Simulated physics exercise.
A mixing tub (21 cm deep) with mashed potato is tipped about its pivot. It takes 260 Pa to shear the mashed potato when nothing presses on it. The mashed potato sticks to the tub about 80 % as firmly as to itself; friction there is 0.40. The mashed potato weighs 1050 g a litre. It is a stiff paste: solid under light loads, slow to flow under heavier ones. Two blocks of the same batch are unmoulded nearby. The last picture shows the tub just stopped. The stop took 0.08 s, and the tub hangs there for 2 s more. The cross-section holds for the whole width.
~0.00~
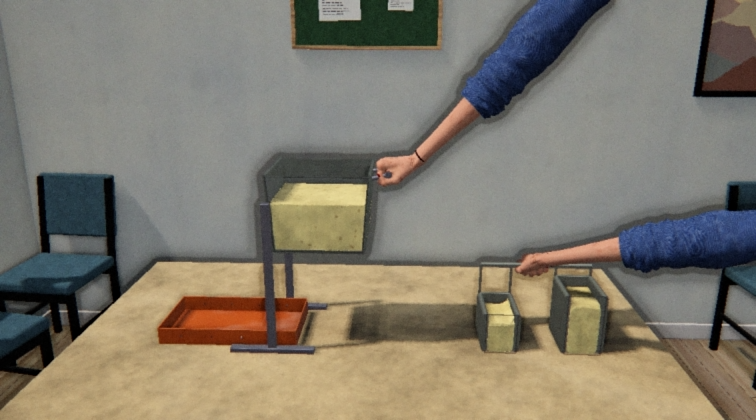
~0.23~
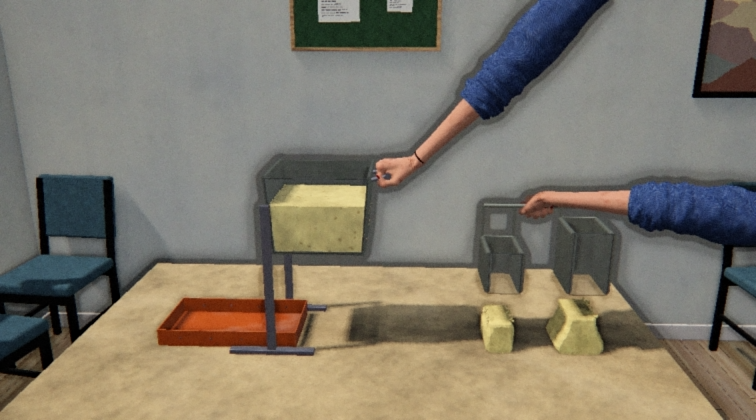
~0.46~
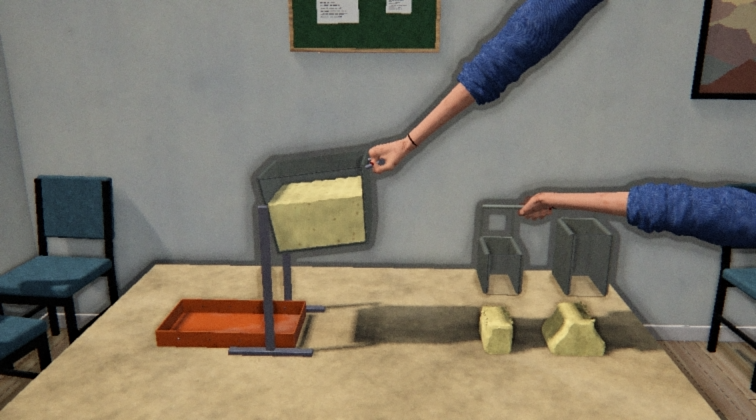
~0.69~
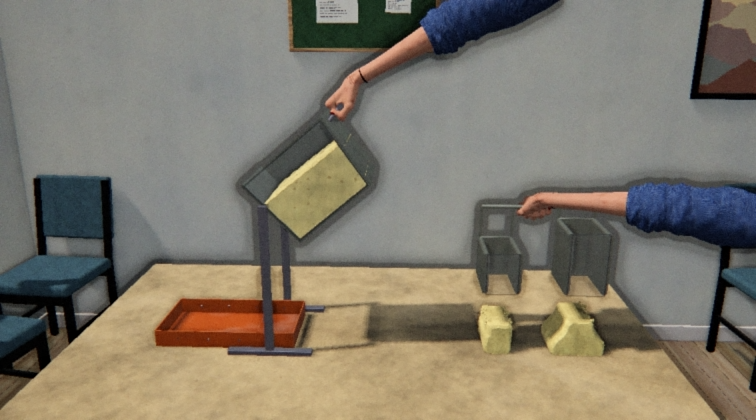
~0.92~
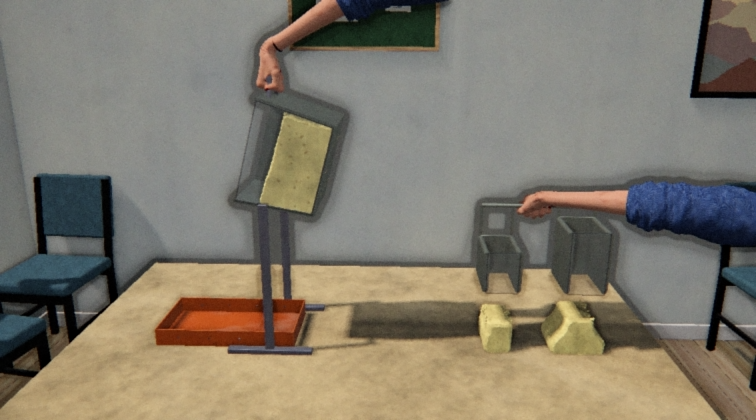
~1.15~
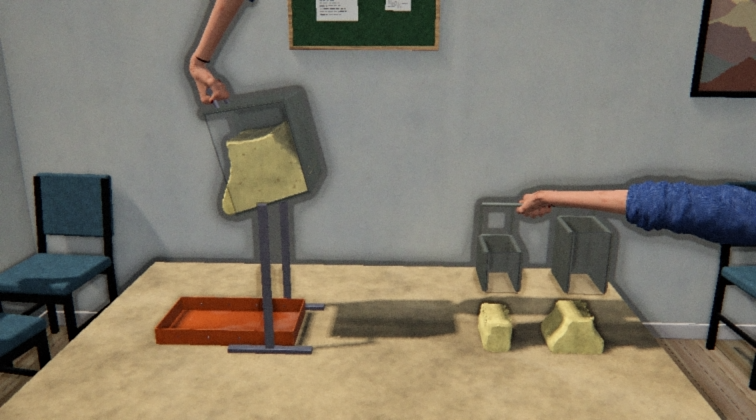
Hands lift molds off two pale yellow blocks, then tilt a large tub leftward.
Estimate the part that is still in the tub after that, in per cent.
It comes to some 0 %.
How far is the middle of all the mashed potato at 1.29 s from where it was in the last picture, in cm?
About 11 cm.
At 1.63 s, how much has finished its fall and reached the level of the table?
Near 65 %.
After 1.29 s, the tub is at 104 degrees and holds 53 %.
After 1.46 s, the tub is at 104 degrees and holds 27 %.
After 1.63 s, the tub is at 104 degrees and holds 18 %.
After 1.80 s, the tub is at 104 degrees and holds 11 %.
After 3.15 s, at the end, the tub is at 104 degrees and holds 0 %.
